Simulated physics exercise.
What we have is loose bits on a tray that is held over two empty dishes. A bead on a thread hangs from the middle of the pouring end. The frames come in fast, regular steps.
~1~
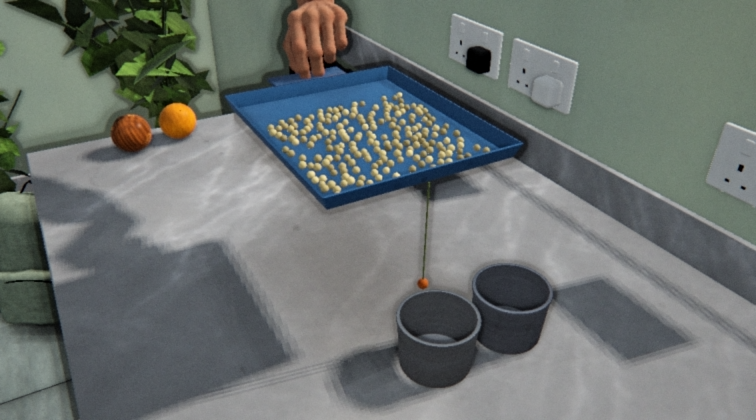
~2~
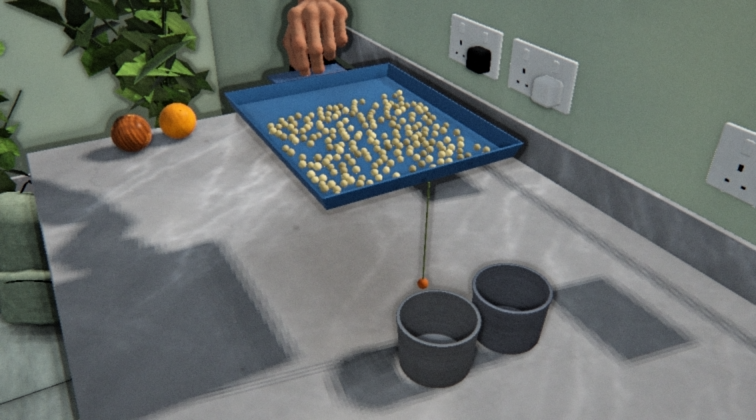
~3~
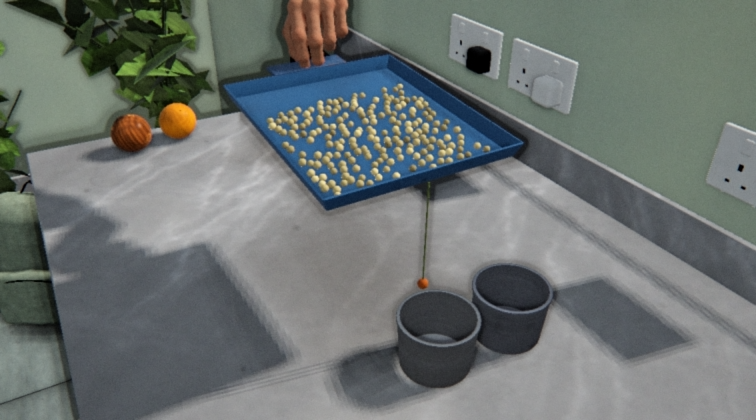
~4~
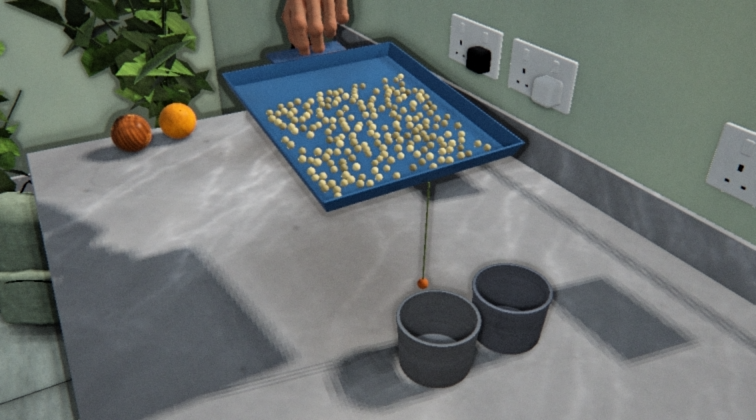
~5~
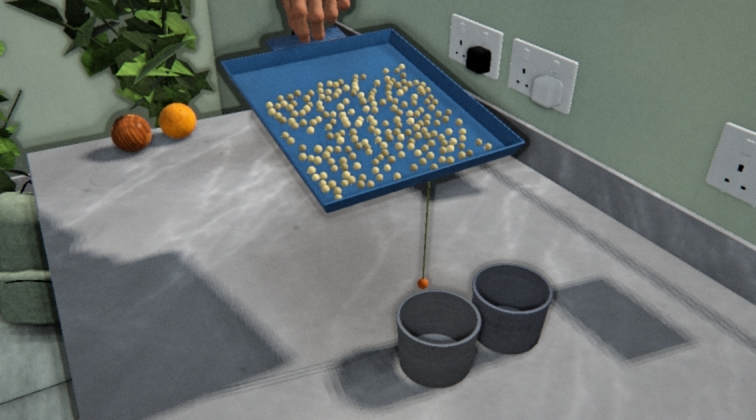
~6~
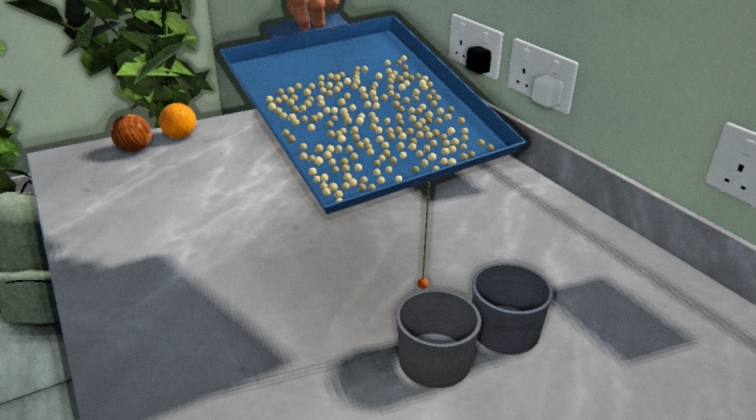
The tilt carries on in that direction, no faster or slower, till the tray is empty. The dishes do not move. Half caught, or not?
Caught overall: Under half.
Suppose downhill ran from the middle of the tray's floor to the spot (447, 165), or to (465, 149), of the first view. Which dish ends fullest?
One: The right dish. Two: The right one.
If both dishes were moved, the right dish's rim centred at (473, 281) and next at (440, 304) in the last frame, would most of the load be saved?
First below a half, then above a half.
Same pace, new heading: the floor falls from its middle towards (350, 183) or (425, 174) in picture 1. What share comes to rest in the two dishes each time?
The first gives 0 %, the second 60 %.
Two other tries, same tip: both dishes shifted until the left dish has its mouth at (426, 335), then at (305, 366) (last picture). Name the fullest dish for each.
The first try: The dish on the left. The second: Right.
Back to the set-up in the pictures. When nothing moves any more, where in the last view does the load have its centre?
Around (404, 382).
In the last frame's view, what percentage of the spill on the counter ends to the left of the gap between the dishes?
Close to 80 per cent.
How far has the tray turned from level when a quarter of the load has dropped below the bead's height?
Roughly 85°.
Soon after the last picture, tray tipped steeply; nearly all on the tray; a stray few outside both; a stray few in the air.
A little later, tray tipped right over; a small part on the tray; about a quarter in the left dish; about a third outside both; about a quarter in the air.
Later still, tray tipped past a quarter turn; about a third in the left dish; about two thirds outside both.
At rest, tray tipped past a quarter turn; about a third in the left dish; none in the right dish; about two thirds outside both.
